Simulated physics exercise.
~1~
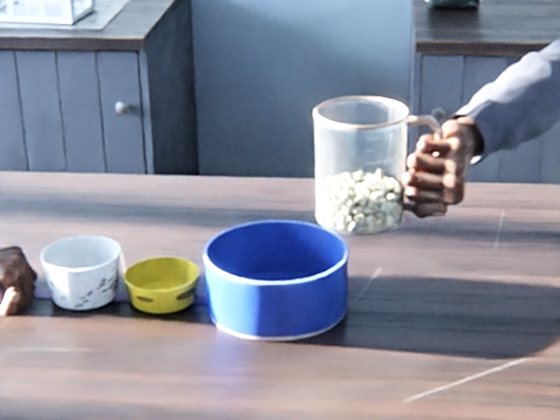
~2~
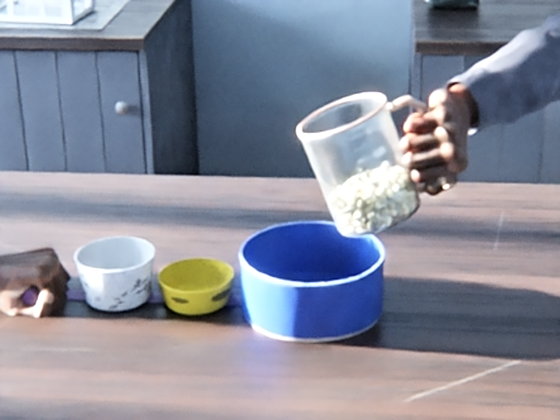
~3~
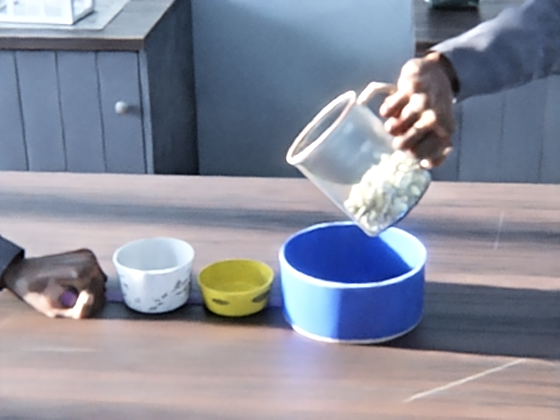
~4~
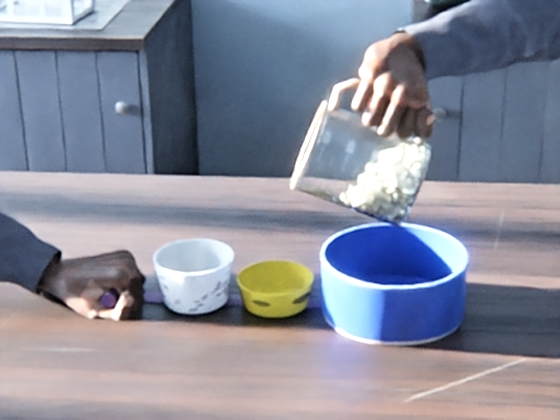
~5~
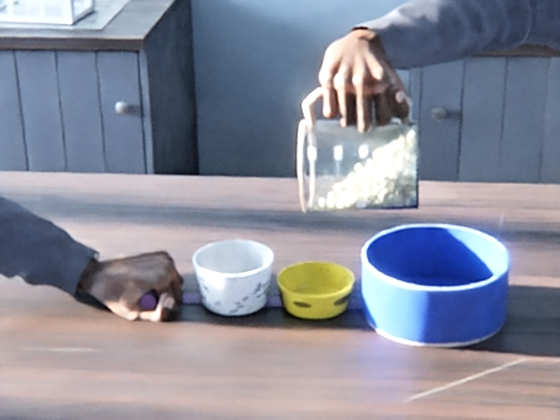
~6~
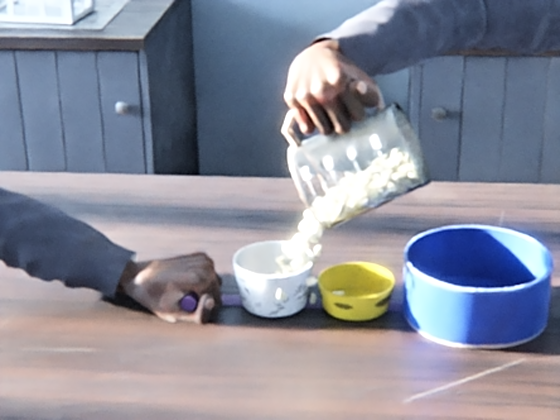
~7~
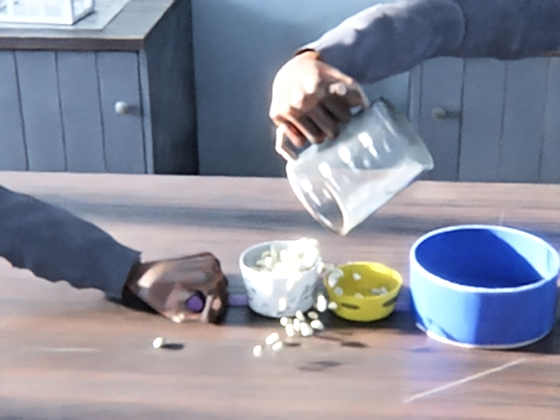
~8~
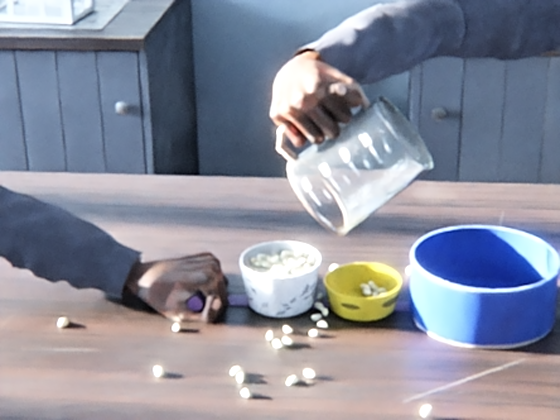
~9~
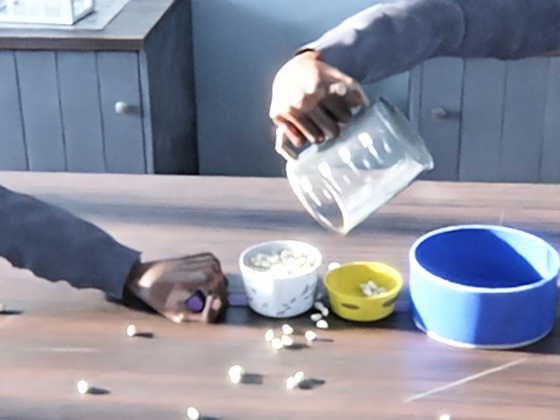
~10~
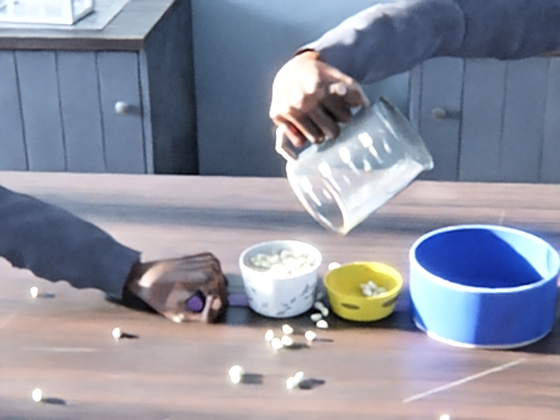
A jug tipping white beans into a white dish as a hand slides three containers rightward, some beans scattering across the table.
